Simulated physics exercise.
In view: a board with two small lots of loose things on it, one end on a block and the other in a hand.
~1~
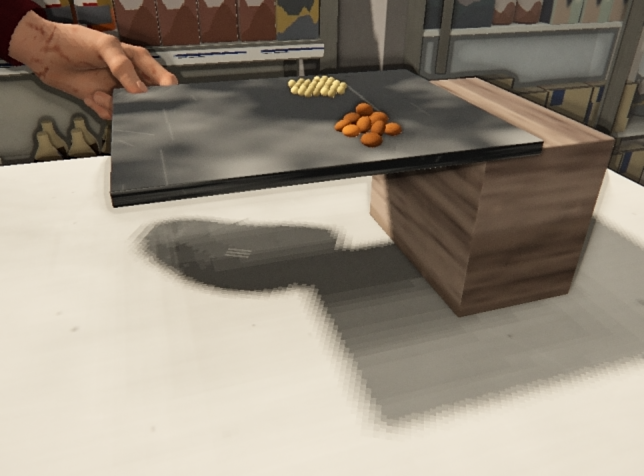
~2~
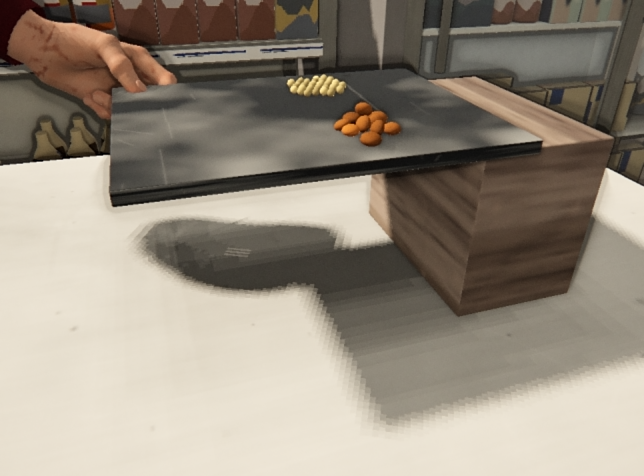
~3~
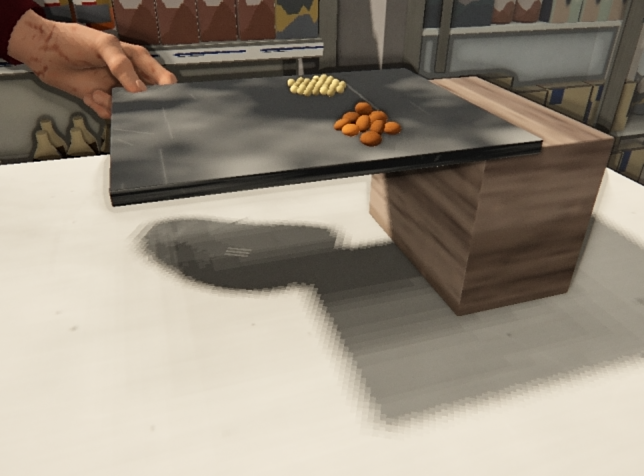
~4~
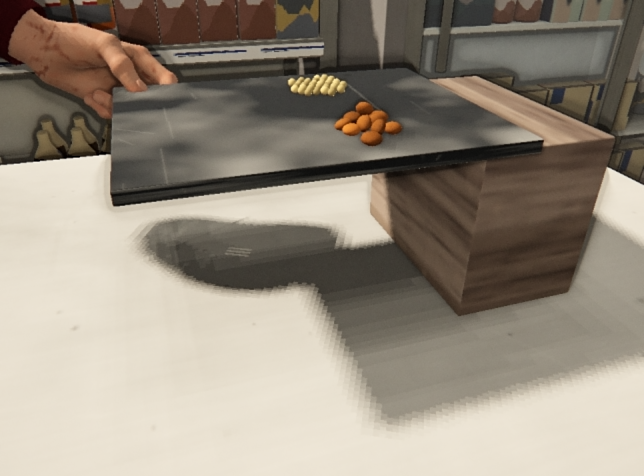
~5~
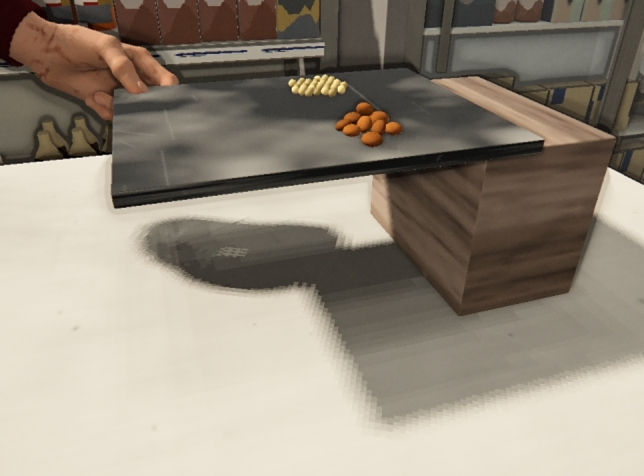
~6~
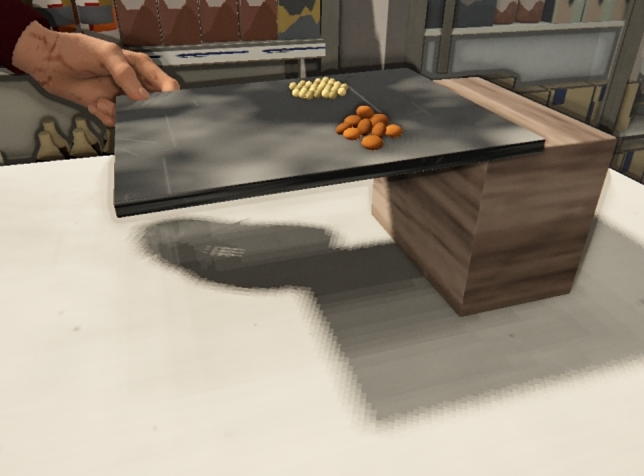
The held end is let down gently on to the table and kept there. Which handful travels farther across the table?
The far handful goes farther.
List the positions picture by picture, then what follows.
Held end of the board at (128, 192), level; block at (468, 184), tall, over half the board's length; near handful at (364, 125), a few bits of cat kibble; far handful at (321, 86), some soya beans, in the first picture.
Held end of the board at (127, 191), level; far handful at (320, 85), in the second picture.
Held end of the board at (127, 191), level; near handful at (363, 124), in the third picture.
Held end of the board at (128, 191), level; far handful at (321, 84), in the fourth picture.
Held end of the board at (129, 193), level; near handful at (364, 124), in the fifth picture.
Held end of the board at (131, 202), down by 2°; block at (470, 184); near handful at (365, 127), not moving; far handful at (322, 88), not moving, in the sixth picture.
Then, 0.68 s after the last picture, board sloping at 21°; near handful all still on the board; far handful all still on the board.
Then, 1.27 s after the last picture, board sloping at 36°; near handful all still on the board; far handful mostly up to a board's length out.
Then, 1.78 s after the last picture, board resting at 36°; near handful mostly at the foot of the board; far handful mostly one to two board lengths out.
At rest, board resting at 36°; near handful mostly at the foot of the board; far handful mostly one to two board lengths out; the far handful has gone farther.
